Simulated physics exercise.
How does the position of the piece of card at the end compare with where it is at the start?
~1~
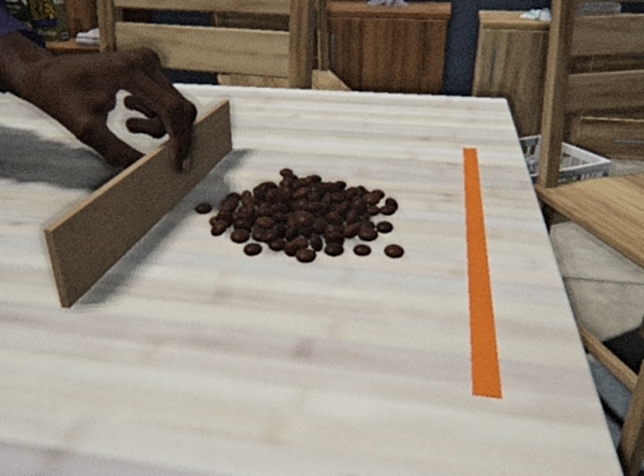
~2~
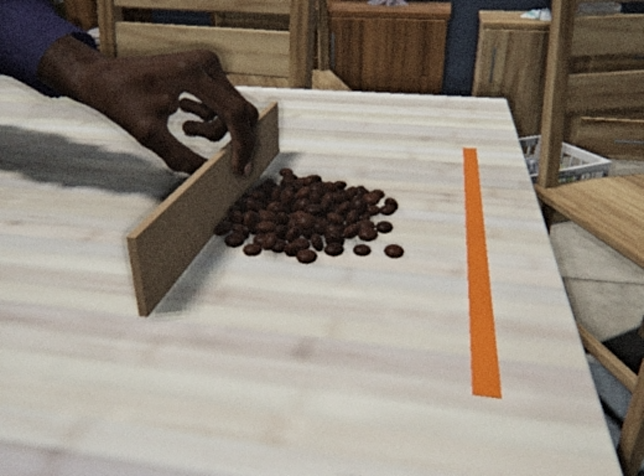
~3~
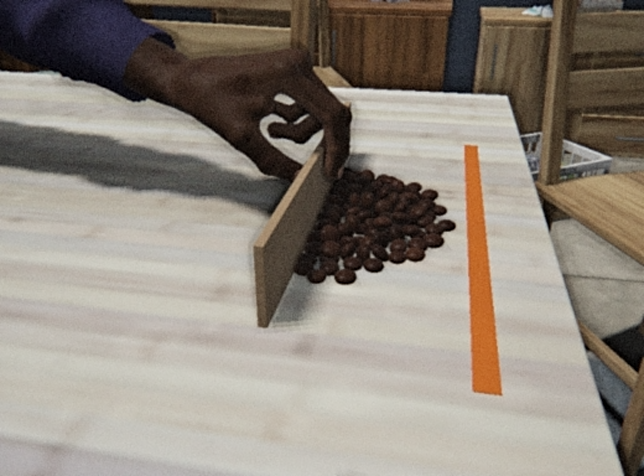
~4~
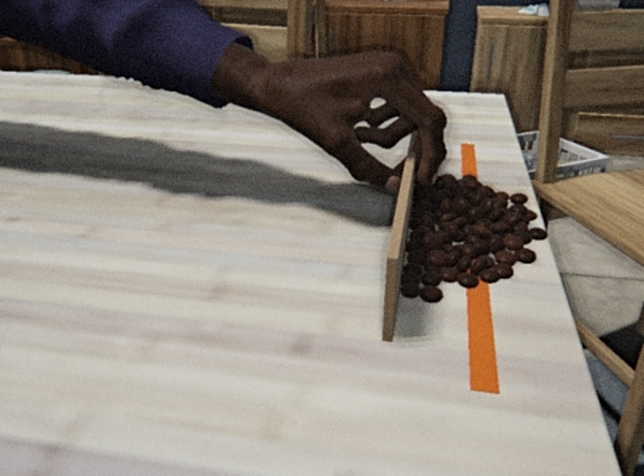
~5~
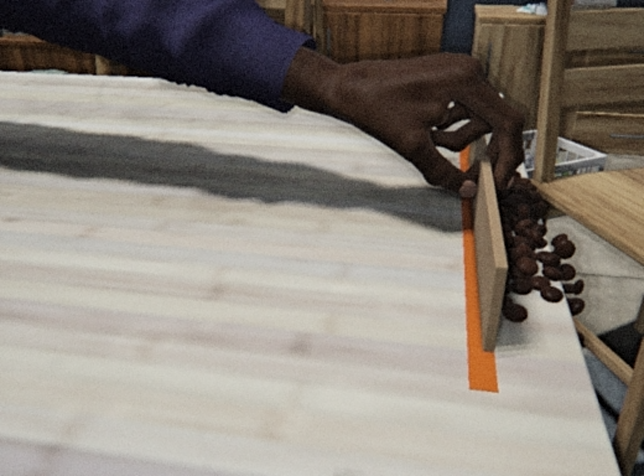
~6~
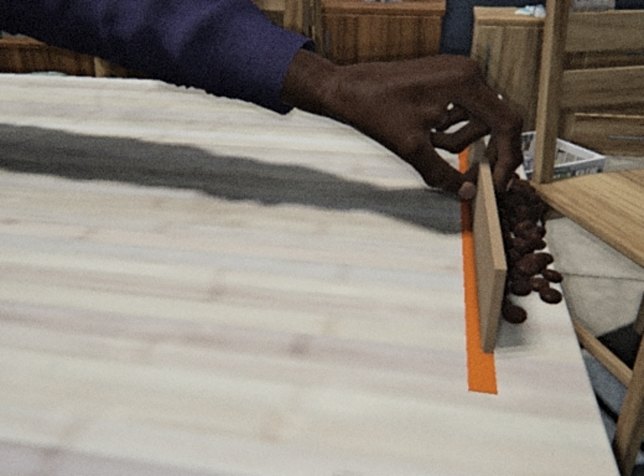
At the start the card stands on the left side of the table, to the left of the dark heap and well away from the orange tape. At the end it stands far to the right, at the orange tape near the table's right edge.
